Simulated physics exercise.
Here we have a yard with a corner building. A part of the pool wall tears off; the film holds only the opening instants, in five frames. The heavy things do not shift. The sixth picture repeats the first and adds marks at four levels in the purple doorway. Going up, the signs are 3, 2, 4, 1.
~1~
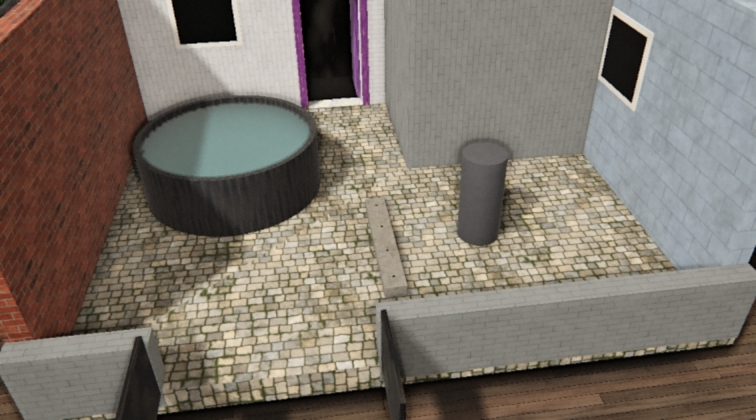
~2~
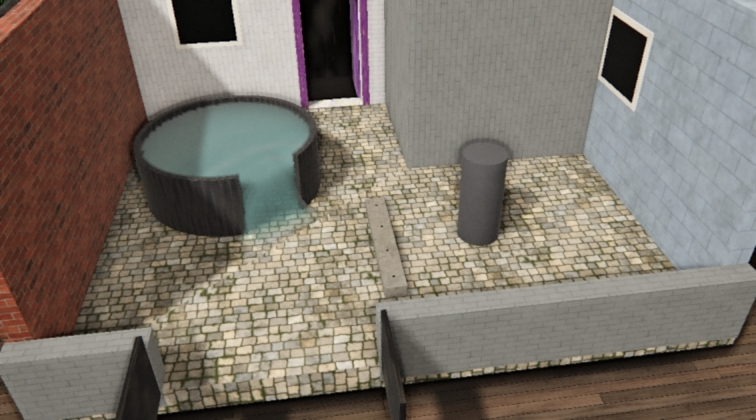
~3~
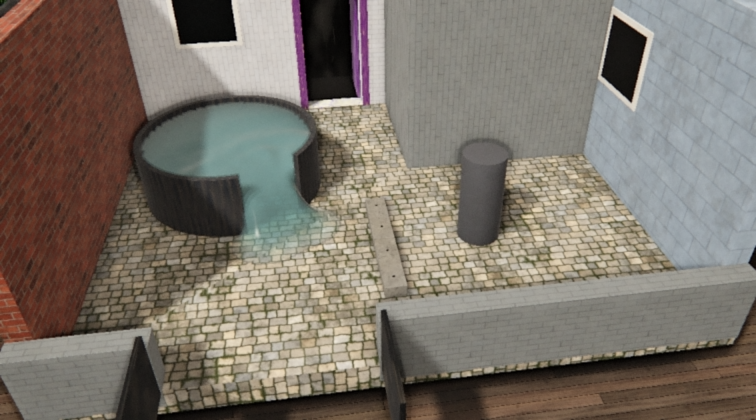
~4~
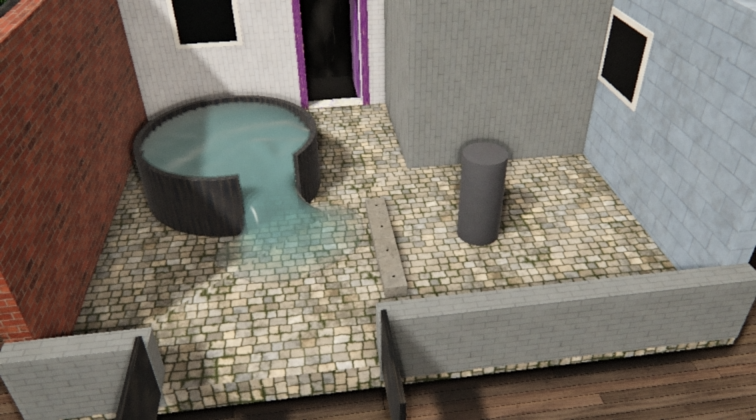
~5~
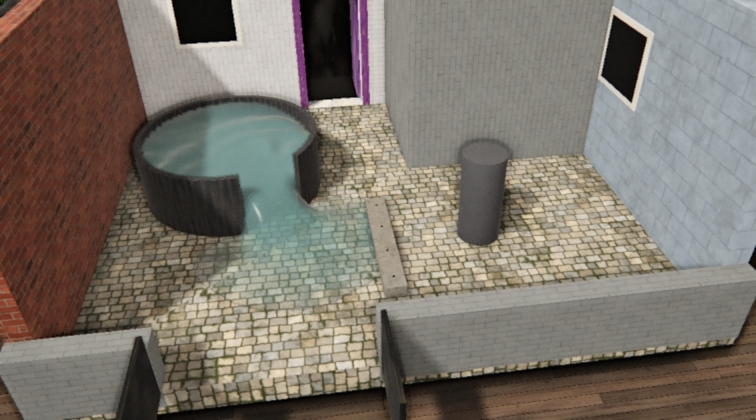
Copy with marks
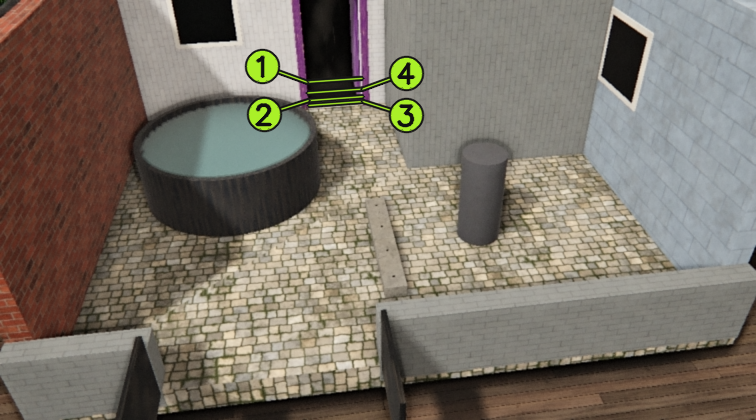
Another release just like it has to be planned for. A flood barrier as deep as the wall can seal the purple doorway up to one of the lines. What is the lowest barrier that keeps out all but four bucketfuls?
3.
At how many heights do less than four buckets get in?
All of the four.
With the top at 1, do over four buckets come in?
No, that is safe.
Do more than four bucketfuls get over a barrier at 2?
No.
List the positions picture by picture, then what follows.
The first frame shows water in the pool at rest, its middle at (228, 138); foot of the purple doorway at (336, 107); open gate at (265, 311).
In the second frame, 1 % of the ground under water, visible out to (242, 237).
In the third frame, 3 % of the ground under water, visible out to (257, 258).
In the fourth frame, 6 % of the ground under water, visible out to (289, 275).
In the fifth frame, 11 % of the ground under water, visible out to (350, 279).
In lime, 1 at (334, 80); 2 at (335, 98); 3 at (336, 103); 4 at (335, 91); from the bottom up 3, 2, 4, 1.
With 1, nothing gets over.
With 2, nothing gets over.
With 3, nothing gets over.
With 4, nothing gets over.
